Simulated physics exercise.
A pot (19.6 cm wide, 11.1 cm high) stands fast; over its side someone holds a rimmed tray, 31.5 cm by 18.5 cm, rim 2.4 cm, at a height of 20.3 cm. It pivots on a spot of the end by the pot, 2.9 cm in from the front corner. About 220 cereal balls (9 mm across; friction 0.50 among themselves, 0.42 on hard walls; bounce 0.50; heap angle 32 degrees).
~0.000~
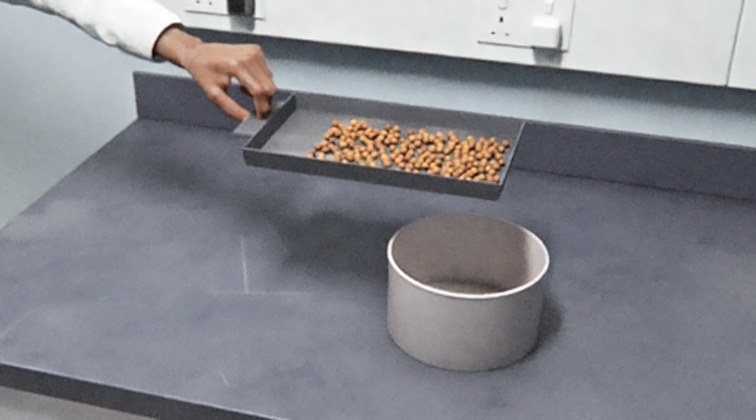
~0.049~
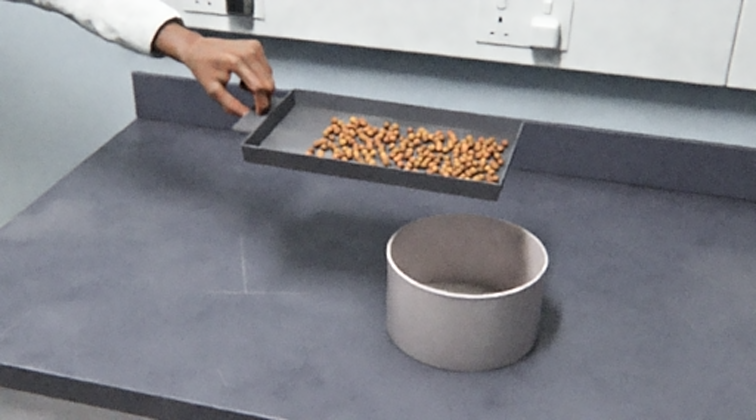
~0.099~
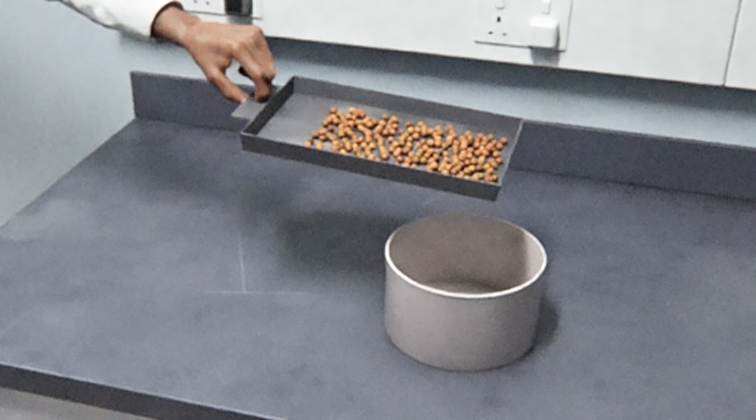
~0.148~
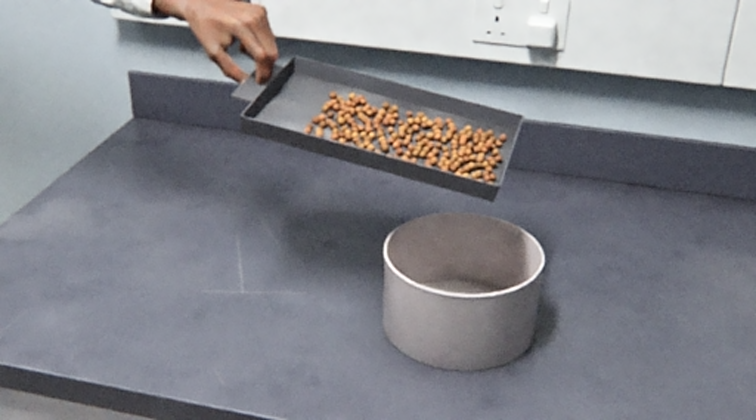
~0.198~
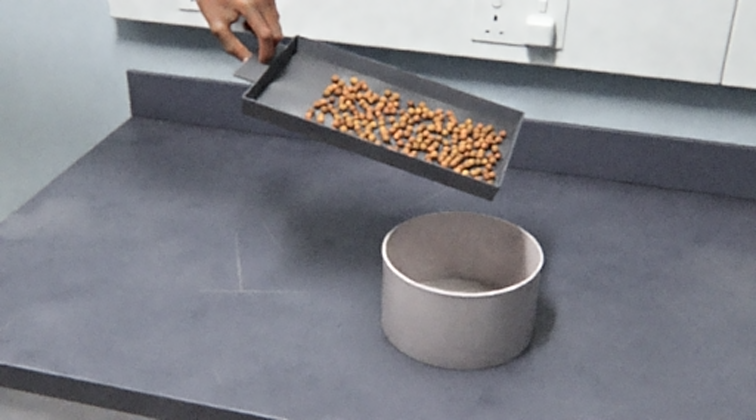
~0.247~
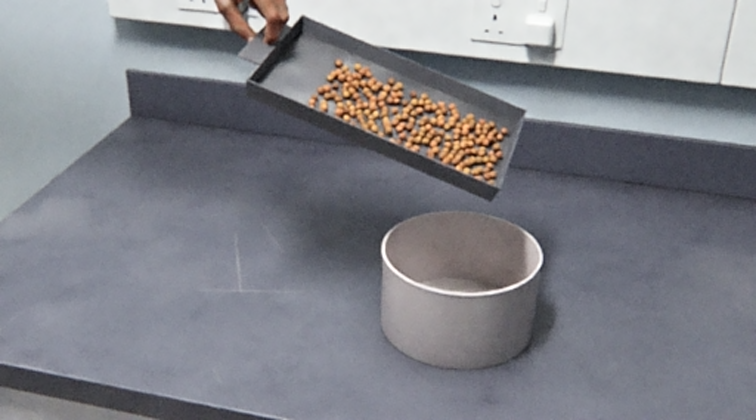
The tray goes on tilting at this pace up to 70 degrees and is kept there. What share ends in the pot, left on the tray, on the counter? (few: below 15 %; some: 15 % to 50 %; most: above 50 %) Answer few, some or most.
In the pot: Few; left on the tray: Most; on the counter: Few.
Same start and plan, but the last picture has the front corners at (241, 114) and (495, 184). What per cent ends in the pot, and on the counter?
Pot 0, counter 0.
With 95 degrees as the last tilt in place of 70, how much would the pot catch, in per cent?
In that case some 30 per cent.
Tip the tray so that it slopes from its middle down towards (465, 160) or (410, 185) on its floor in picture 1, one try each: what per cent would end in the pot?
About 0 and 0 per cent.
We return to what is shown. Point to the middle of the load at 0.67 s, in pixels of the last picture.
Around (487, 133).
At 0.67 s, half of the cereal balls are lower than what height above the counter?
Some 26 cm.
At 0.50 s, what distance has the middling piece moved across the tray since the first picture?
About 5 cm.
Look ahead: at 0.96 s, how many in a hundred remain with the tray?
About 95 per cent.
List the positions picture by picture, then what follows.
In the first frame, tray tilt 0 degrees, front corners at (245, 147) and (499, 183); middle of the pieces at (411, 153); pot at (468, 252).
In the second frame, tray tilt 1 degrees, front corners at (245, 144) and (498, 183); middle of the pieces at (410, 152).
In the third frame, tray tilt 4 degrees, front corners at (244, 132) and (498, 184), lowest corner right front; middle of the pieces at (409, 146).
In the fourth frame, tray tilt 9 degrees, front corners at (244, 115) and (497, 184), lowest corner right front; middle of the pieces at (409, 138).
In the fifth frame, tray tilt 14 degrees, front corners at (246, 97) and (497, 185), lowest corner right front; middle of the pieces at (410, 129).
In the sixth frame, tray tilt 19 degrees, front corners at (250, 79) and (498, 186), lowest corner right front; middle of the pieces at (412, 121); pot at (462, 250). The tray's pace is about 100 degrees a second.
After 0.50 s, tilt 45 degrees; the tray holds 100 %, the pot 0 %.
After 0.67 s, tilt 62 degrees; the tray holds 100 %, the pot 0 %.
After 0.96 s, tilt 70 degrees; the tray holds 95 %, the pot 0 %.
At rest (1.7 s), pot 0 %, tray 95 %, counter 5 %.
